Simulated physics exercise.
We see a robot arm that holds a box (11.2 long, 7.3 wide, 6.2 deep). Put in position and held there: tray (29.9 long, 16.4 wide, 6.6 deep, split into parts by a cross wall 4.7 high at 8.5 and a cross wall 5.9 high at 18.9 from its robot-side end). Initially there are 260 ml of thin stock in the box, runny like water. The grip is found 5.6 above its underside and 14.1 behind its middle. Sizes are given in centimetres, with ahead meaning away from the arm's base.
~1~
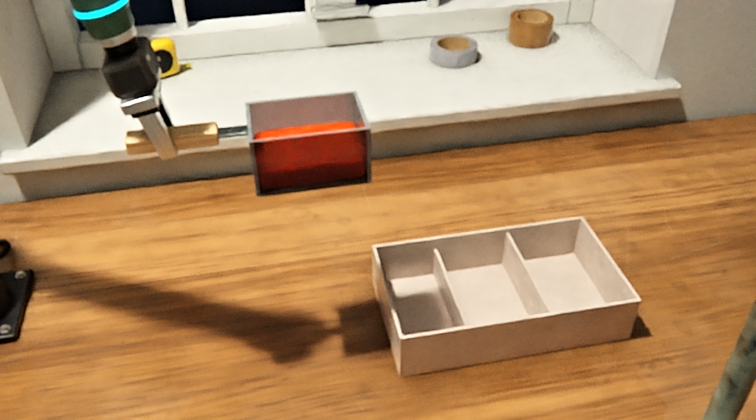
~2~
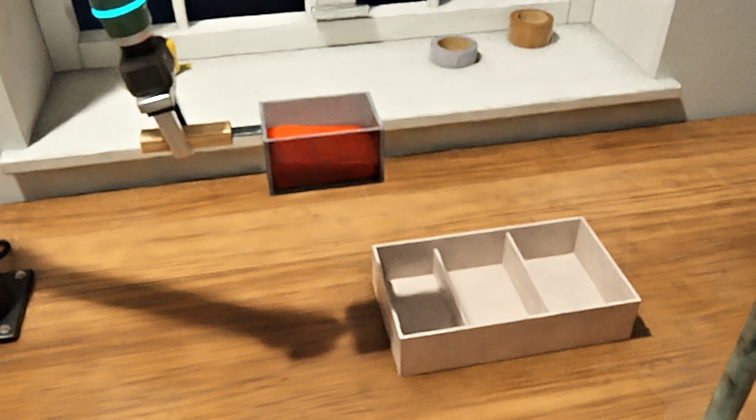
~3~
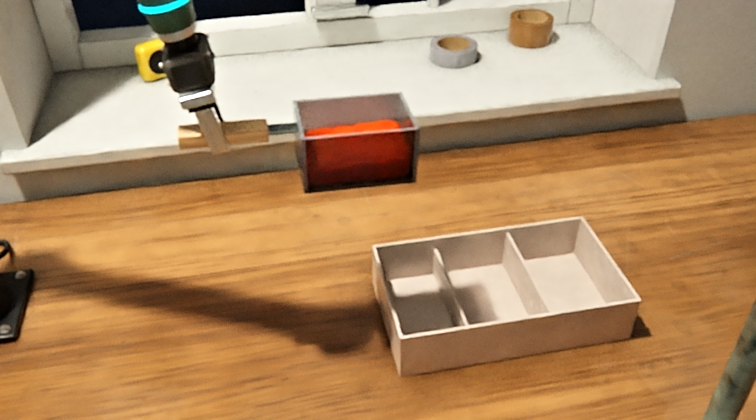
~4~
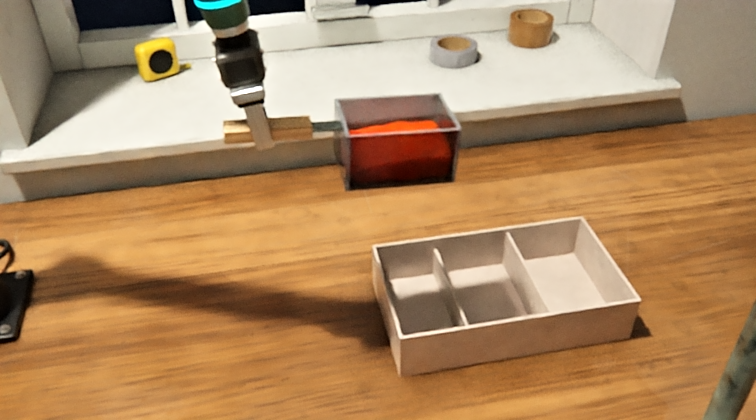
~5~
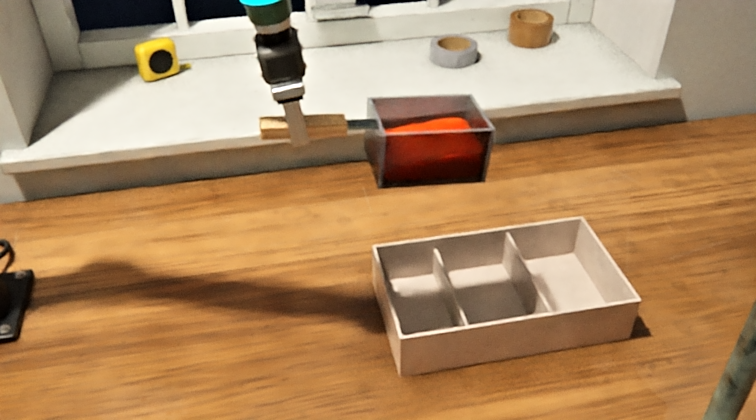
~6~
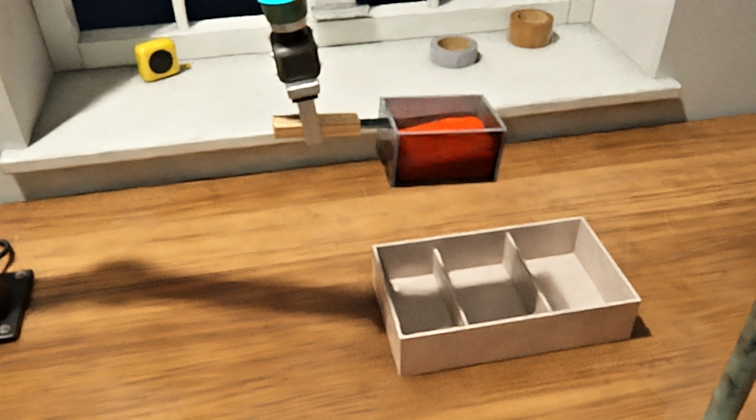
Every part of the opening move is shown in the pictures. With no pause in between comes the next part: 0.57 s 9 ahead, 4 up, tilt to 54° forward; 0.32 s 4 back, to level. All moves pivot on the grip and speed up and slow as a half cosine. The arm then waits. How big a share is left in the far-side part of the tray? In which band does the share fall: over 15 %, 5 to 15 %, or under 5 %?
It falls over 15 %.
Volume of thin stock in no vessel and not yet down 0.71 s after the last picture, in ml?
Amount outside the vessels: Near 5 ml.
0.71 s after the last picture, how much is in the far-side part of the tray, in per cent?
It works out to roughly 20 percent.
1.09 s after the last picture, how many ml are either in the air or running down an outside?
0 ml.
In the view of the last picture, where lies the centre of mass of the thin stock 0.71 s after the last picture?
It's centred near (508, 212).
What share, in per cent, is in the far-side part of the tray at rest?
Some 20 per cent.
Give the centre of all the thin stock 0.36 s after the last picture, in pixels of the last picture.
Near pixel (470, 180).
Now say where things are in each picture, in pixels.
In the first frame, box floor at (310, 165), level; upper third of the thin stock around (307, 145), from x 255 to 365, top at y 125; 255 ml in the box.
In the second frame, box floor at (322, 165), level; upper third of the thin stock around (306, 144), from x 265 to 375, top at y 125.
In the third frame, box floor at (354, 164), tilted 2° forward; upper third of the thin stock around (357, 142), from x 300 to 410, top at y 120.
In the fourth frame, box floor at (393, 163), tilted 3° forward; upper third of the thin stock around (397, 142), from x 340 to 450, top at y 120.
In the fifth frame, box floor at (423, 162), tilted 5° forward; upper third of the thin stock around (435, 140), from x 370 to 485, top at y 120.
In the sixth frame, box floor at (435, 162), tilted 5° forward; upper third of the thin stock around (450, 139), from x 380 to 495, top at y 115; 255 ml in the box.
Then, 0.36 s later, tilted 39° forward, liquid up to 25 above the table; 255 ml in the box.
Then, 0.71 s later, tilted 32° forward, liquid up to 29 above the table; 165 ml in the box, 55 ml in the far-side part, 30 ml in the middle part, 5 ml in the air or running down outside.
Then, 1.09 s later, level, liquid up to 39 above the table; 165 ml in the box, 55 ml in the far-side part, 30 ml in the middle part, 5 ml on the table or floor.
Then, 1.89 s later, level, liquid up to 34 above the table; 160 ml in the box, 55 ml in the far-side part, 30 ml in the middle part, 5 ml on the table or floor, 5 ml in the robot-side part.
At rest, 160 ml in the box, 55 ml in the far-side part, 30 ml in the middle part, 5 ml on the table or floor, 5 ml in the robot-side part. That is 21 % in the far-side part of the tray.
